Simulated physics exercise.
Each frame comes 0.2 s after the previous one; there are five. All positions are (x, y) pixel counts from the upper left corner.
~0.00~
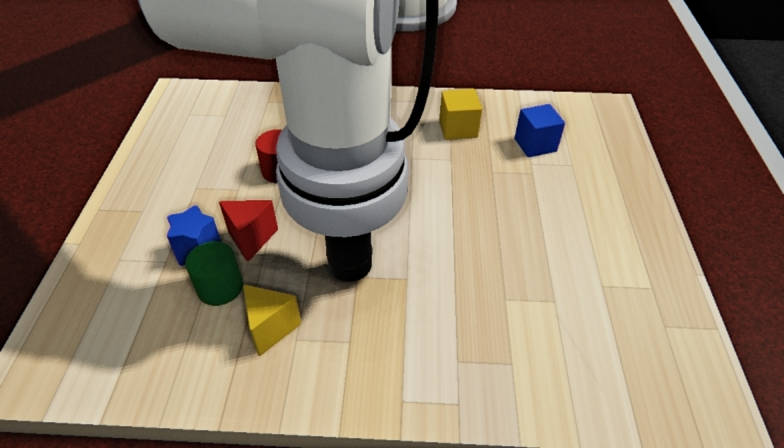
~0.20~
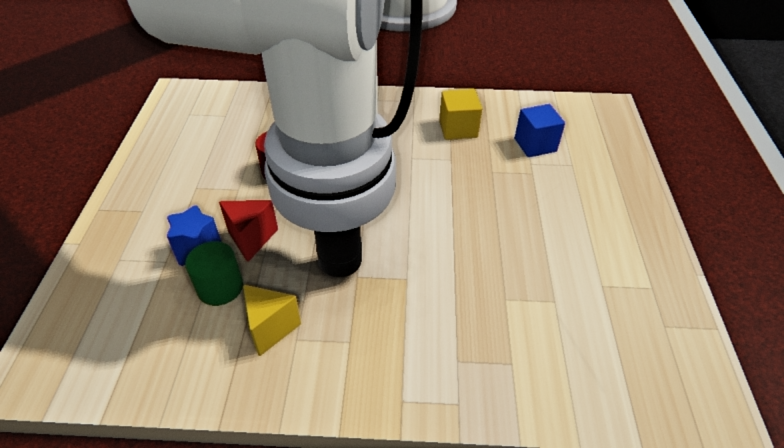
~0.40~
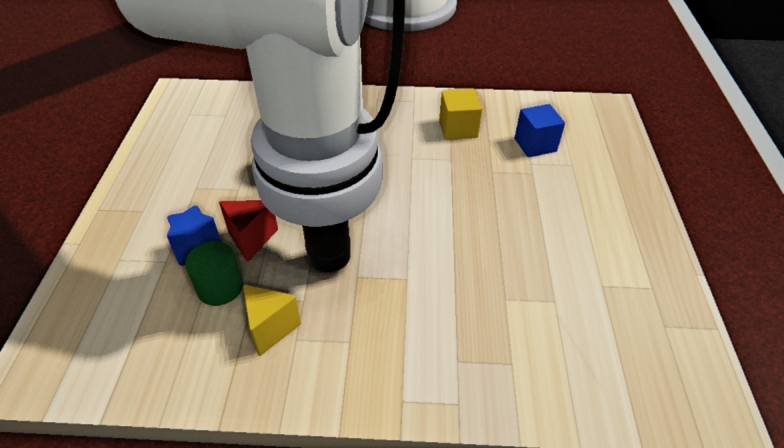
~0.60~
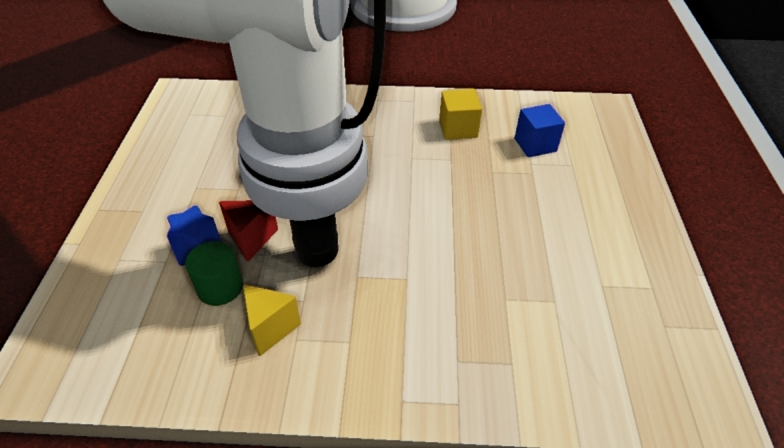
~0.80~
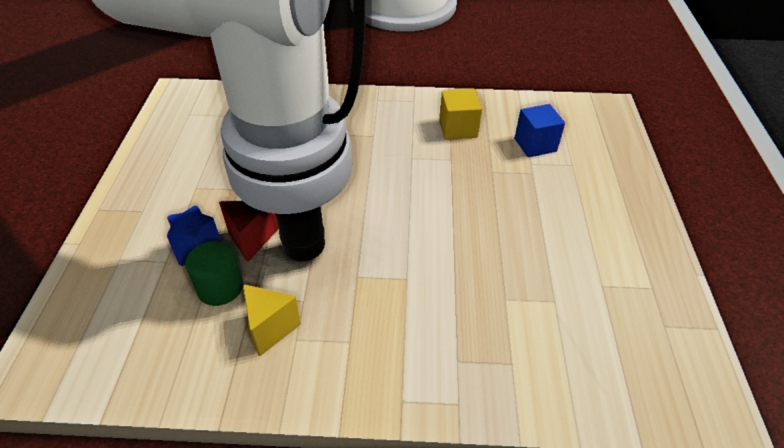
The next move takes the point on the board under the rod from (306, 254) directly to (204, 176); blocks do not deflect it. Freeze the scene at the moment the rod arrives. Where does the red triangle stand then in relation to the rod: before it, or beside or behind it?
Beside or behind it.
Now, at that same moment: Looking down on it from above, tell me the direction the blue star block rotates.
Verdict: Counterclockwise.
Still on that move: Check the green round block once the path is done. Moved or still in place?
It stays.
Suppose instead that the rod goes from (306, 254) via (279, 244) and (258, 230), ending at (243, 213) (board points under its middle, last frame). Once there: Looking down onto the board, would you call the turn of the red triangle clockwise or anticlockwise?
Its rotation is counterclockwise.
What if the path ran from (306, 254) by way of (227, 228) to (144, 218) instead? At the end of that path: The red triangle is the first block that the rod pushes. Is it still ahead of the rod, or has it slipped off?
The rod still has it in front.
The first path, step by step. One third of the way, rod at (267, 217); blue star block at (184, 223), turned 15° anticlockwise; red triangle at (224, 203), turned 45° anticlockwise.
Two thirds of the way, rod at (232, 191); blue star block at (177, 224), turned 35° anticlockwise; red triangle at (202, 193), turned 75° anticlockwise.
At the end, rod at (201, 168); blue star block at (177, 224), turned 35° anticlockwise; green round block unmoved; red triangle at (202, 193), turned 75° anticlockwise; red round block unmoved.
